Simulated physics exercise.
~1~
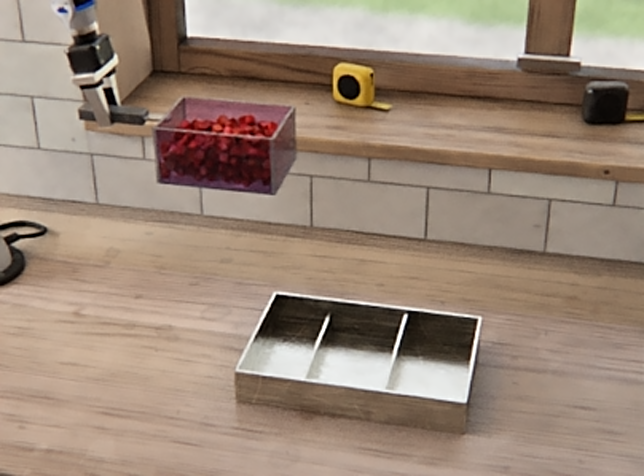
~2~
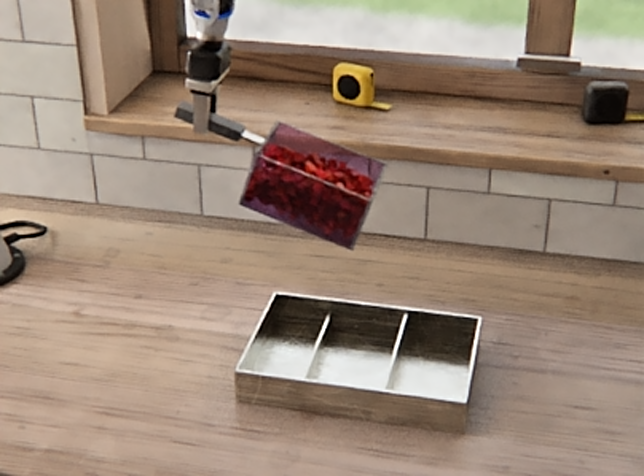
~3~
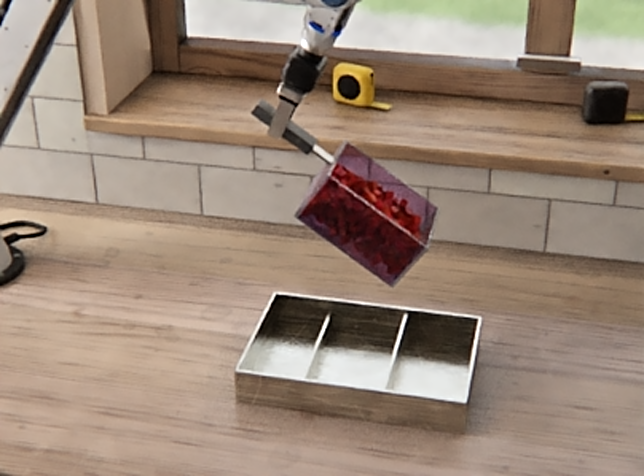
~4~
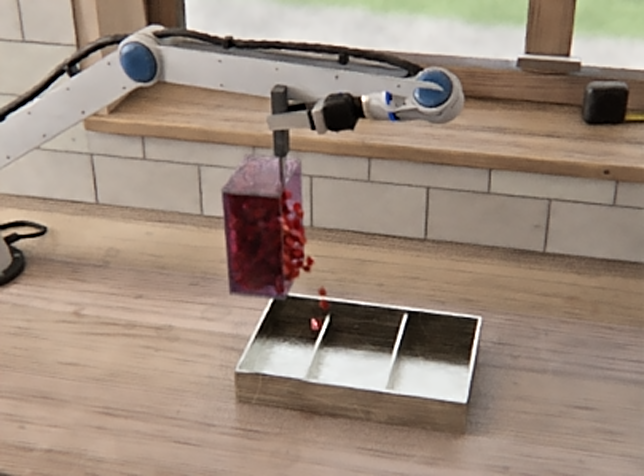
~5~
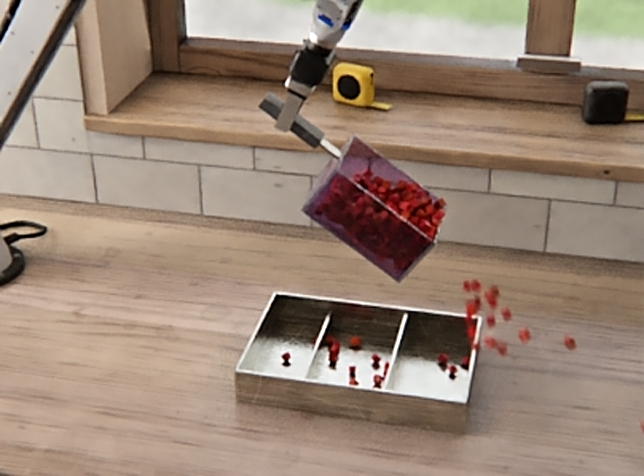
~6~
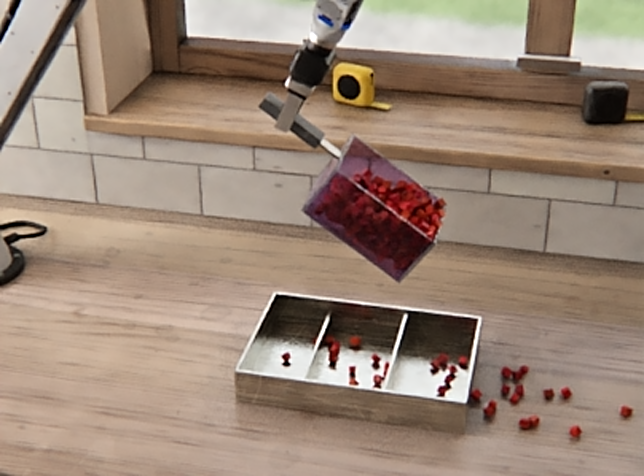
A robot arm holds a clear, purplish box of small red pieces above a wooden counter, seen from slightly above, with a tiled wall and window ledge behind. Below sits a shallow metal tray split into three parts, while yellow and black tape measures rest on the ledge. The arm carries the box right and down, tipping it, then swings it back left and nearly upright on end, so pieces spill toward the tray. It moves right again, easing the tilt as more pieces fly out. The box stops, still mostly full, with some pieces scattered in the tray and others on the counter to its right.
